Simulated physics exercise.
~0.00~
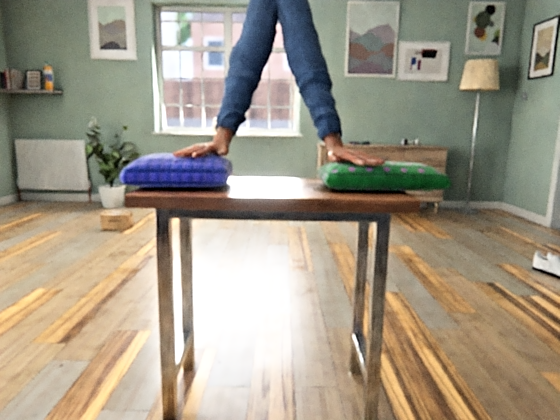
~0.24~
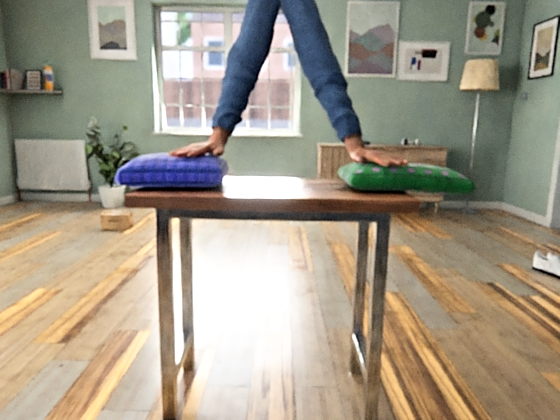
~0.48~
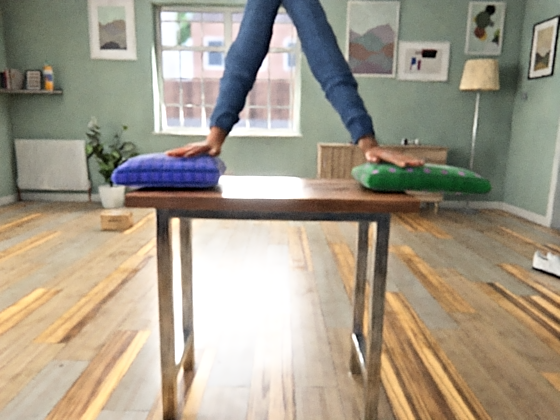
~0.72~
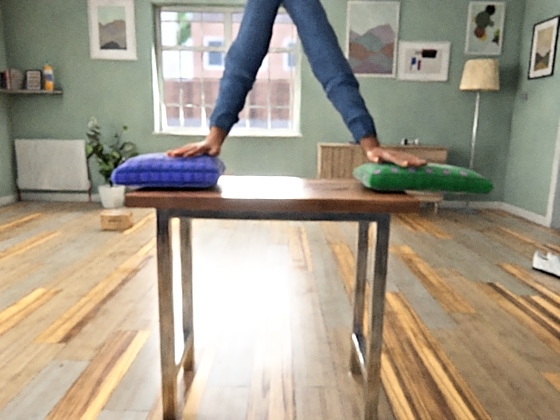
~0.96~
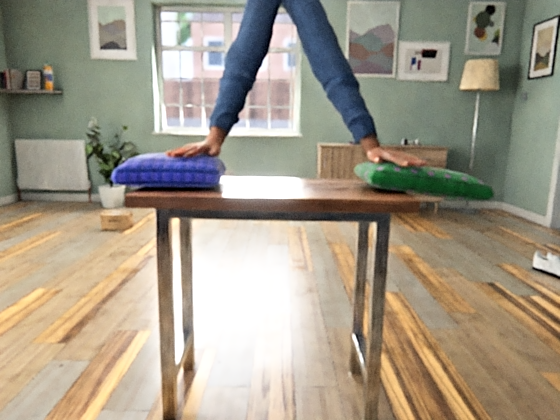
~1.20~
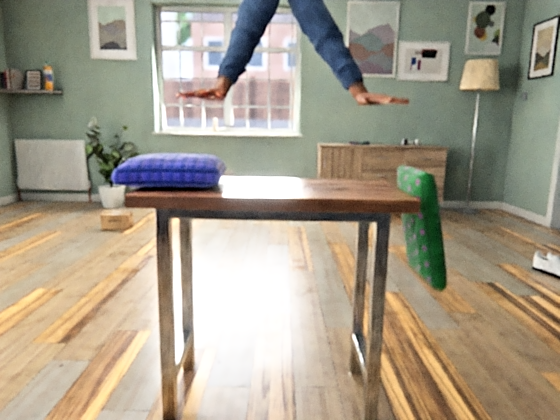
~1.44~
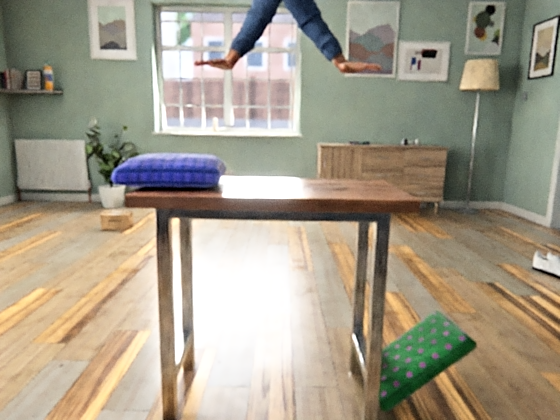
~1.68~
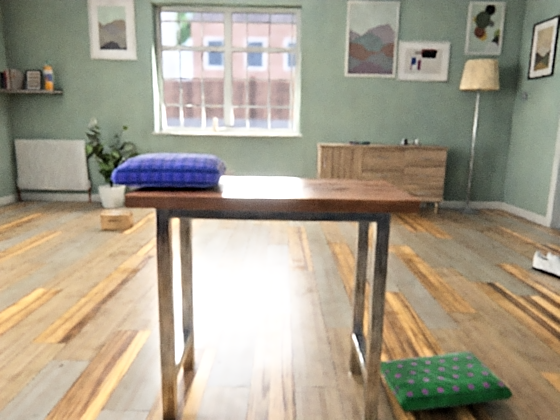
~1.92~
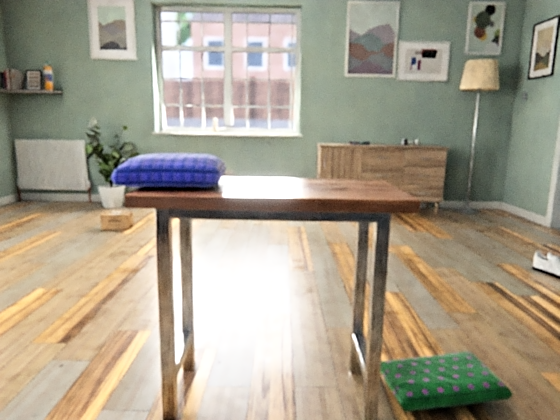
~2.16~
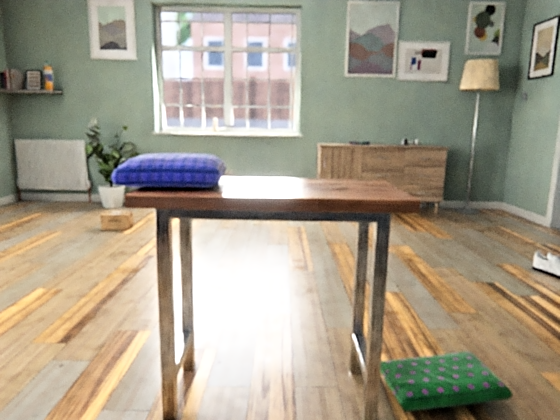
Green pillow sliding right under a spreading hand, then tipping off the bench end to the floor while the blue cushion stays put.
